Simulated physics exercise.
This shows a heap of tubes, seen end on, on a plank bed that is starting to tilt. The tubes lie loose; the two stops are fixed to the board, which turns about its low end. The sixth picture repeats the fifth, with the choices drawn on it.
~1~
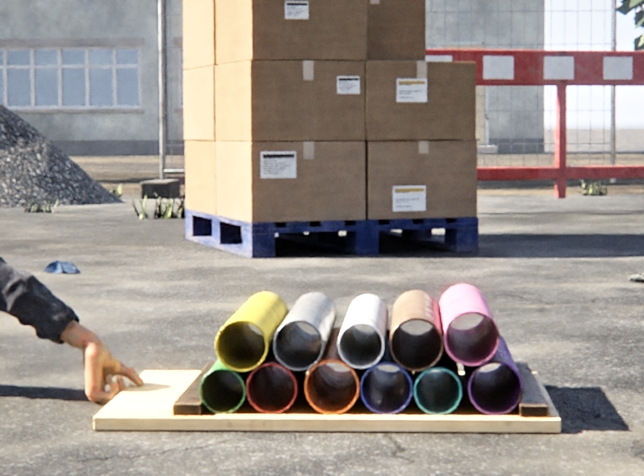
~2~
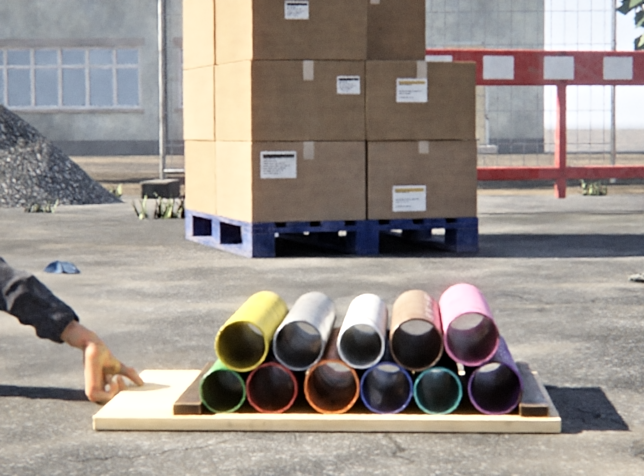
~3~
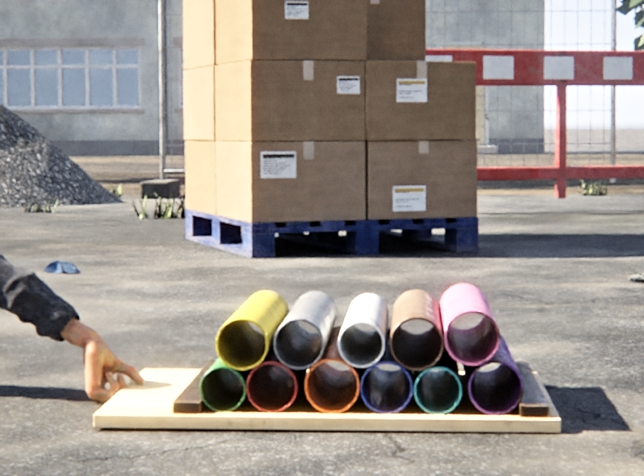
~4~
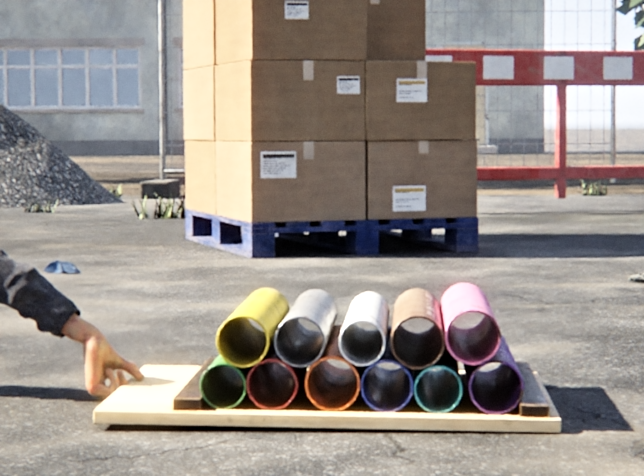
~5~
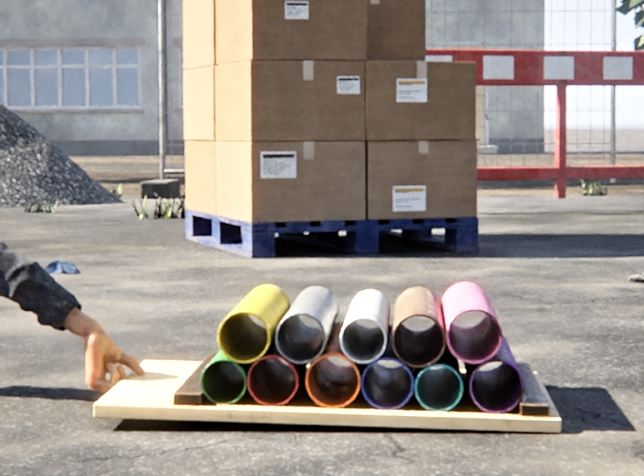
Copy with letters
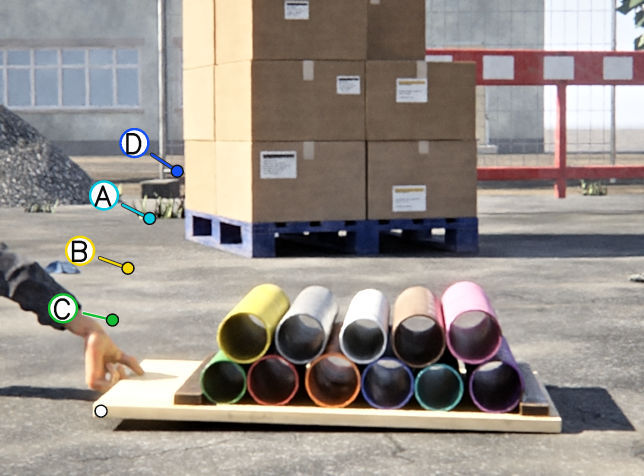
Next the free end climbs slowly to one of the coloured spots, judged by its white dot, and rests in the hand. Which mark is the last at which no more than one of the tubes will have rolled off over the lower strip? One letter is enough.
Stop at B.
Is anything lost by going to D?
Yes, at D.
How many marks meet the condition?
The number is two.
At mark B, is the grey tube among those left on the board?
The grey tube: Yes.
On the marked copy, A at (150, 218); B at (128, 268); C at (112, 320); D at (177, 171); the white dot at (101, 411).
With B. Early on, board at 14°.
Further on, board at 20°.
At the end, board at 20°, one over the low batten (pink).
As for the rest, A ten over the low batten; C none over the low batten; D eleven over the low batten.
